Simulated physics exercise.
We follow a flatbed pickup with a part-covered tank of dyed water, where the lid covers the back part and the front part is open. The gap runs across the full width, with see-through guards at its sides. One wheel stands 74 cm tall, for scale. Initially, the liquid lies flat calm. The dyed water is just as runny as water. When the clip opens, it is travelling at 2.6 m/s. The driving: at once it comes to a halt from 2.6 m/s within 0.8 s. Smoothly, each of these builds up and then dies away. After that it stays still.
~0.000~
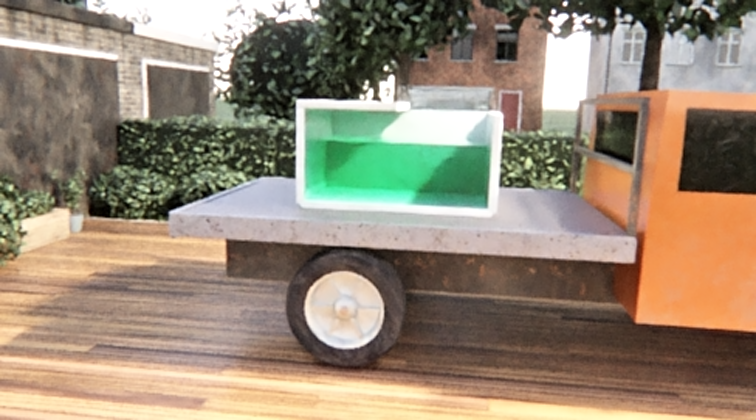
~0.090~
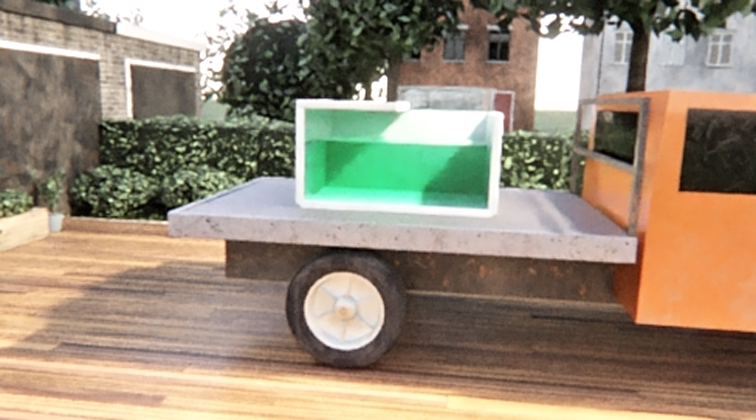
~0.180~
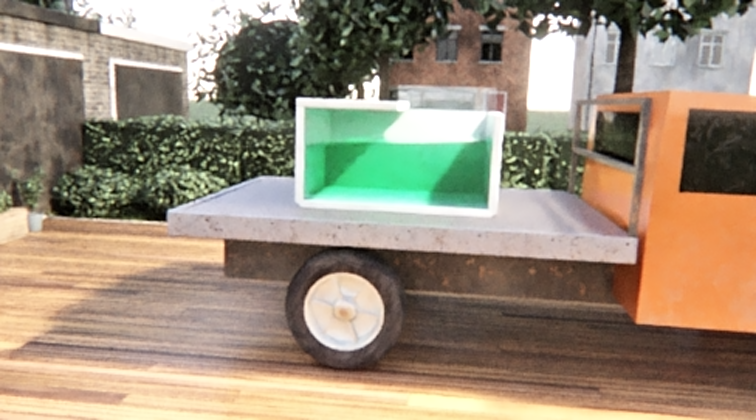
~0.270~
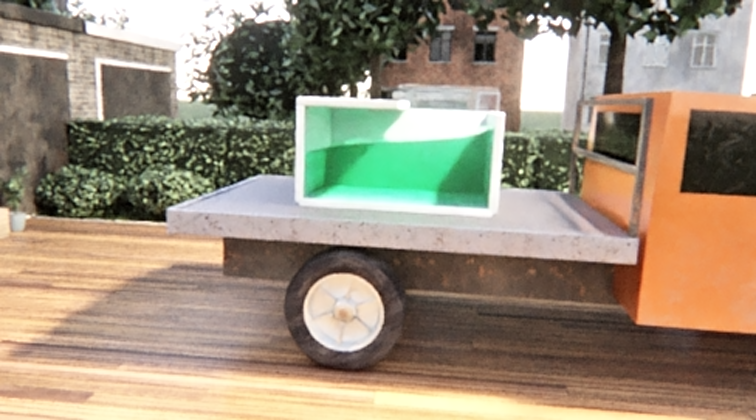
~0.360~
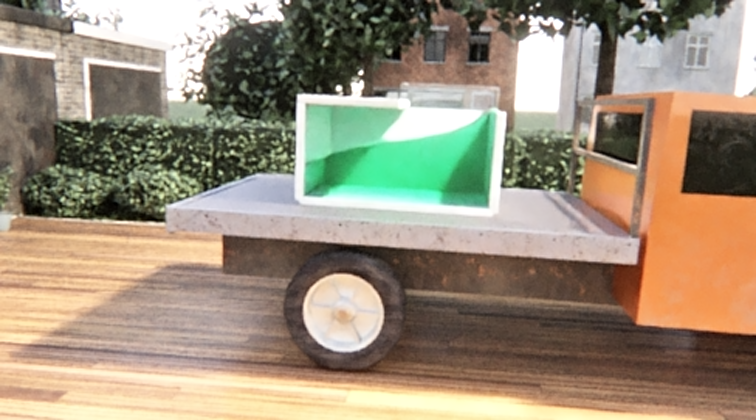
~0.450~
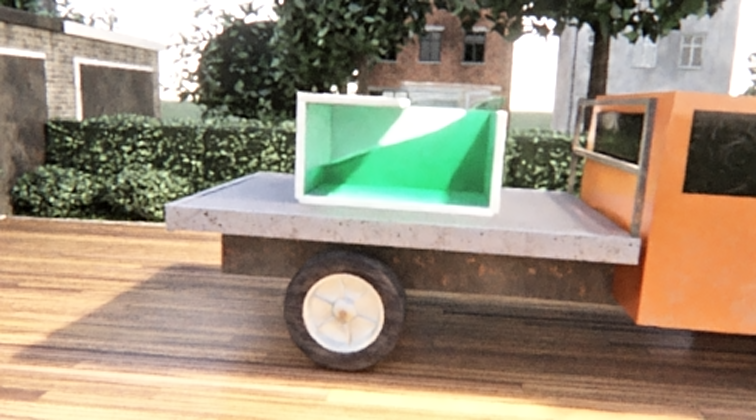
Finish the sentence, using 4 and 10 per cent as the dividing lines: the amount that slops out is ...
The amount that slops out is a major one.
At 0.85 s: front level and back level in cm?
Approx. 62 cm front, approx. 8 cm back.
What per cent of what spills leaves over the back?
Fraction of spill: Roughly 0%.
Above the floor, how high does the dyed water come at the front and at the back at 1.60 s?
Some 26 cm in front and some 54 cm behind.
After 0.85 s the surface stands 7 cm at the back and 63 cm at the front; 16 per cent has gone, over the front.
After 1.25 s the surface stands 44 cm at the back and 30 cm at the front; 14 per cent has gone, over the front.
After 1.60 s the surface stands 54 cm at the back and 27 cm at the front; 14 per cent has gone, over the front.
After 3.68 s 14 per cent has gone, over the front, 62 of 432 litres.
